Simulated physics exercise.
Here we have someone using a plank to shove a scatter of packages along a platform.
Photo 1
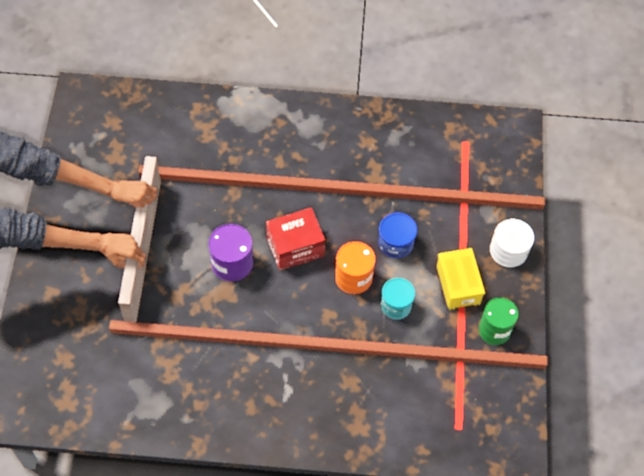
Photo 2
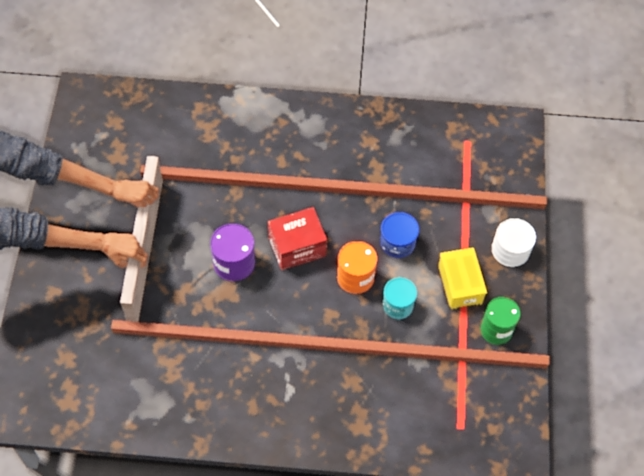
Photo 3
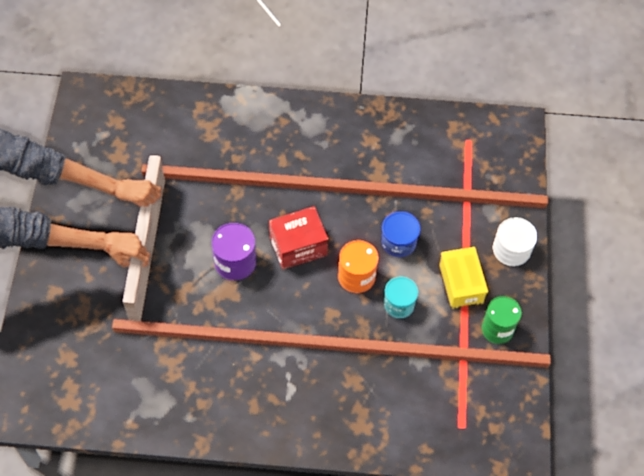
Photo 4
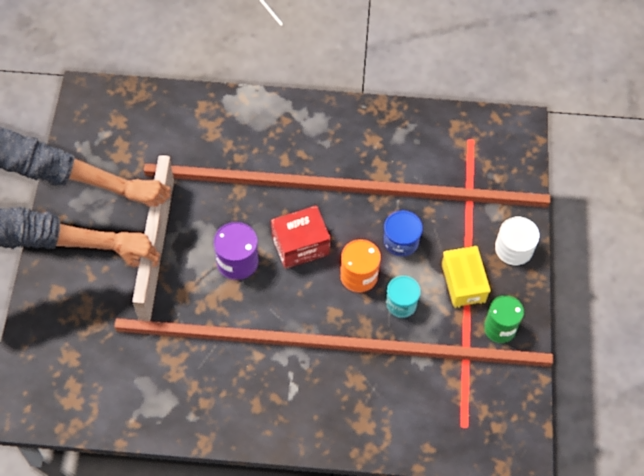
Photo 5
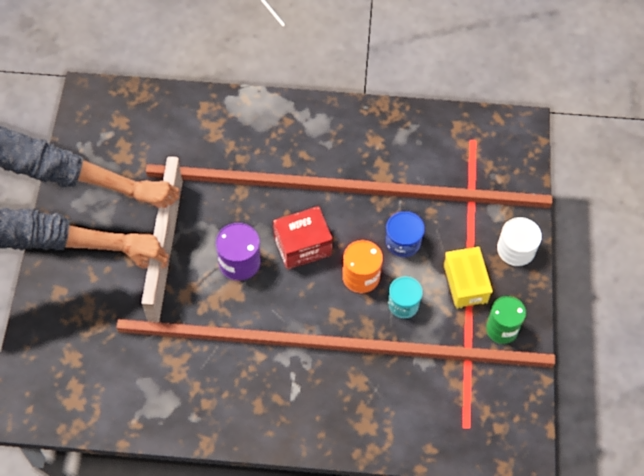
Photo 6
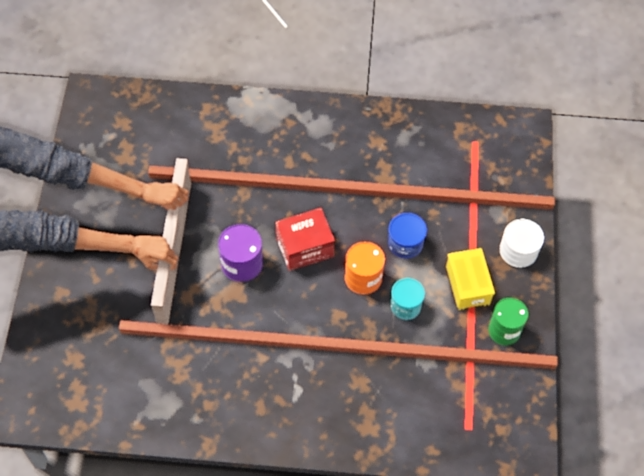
Two hands sliding a pale plank slightly right between wooden rails, the scattered colourful canisters and boxes ahead staying untouched.
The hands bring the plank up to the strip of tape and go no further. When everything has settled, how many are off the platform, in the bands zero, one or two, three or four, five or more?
Just one, or two at most, falls.
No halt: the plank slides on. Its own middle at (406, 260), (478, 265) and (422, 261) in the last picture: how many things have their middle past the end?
Counts per position: 0 / 2 / 0.
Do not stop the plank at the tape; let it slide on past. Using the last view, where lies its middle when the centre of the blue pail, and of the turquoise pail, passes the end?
The middle is at (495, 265) when it's the blue pail, and at (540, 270) when it's the turquoise pail.
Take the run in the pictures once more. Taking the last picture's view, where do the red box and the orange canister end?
Positions - first (495, 229), then (534, 288).
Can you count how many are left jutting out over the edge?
The total would be 0.
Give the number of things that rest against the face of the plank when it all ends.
The figure is 3.
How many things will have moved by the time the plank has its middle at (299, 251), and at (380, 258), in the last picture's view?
First position 2; second position 6.
Early on, none off yet; white canister at rest near (521, 243); green canister at rest near (508, 322); yellow tote at rest near (470, 279).
A while later, none off yet; white canister at rest near (523, 242); green canister at rest near (508, 322); yellow tote travelled about its own width near (513, 285).
Finally, the number that fall off is one or two; lost, yellow tote and white canister.
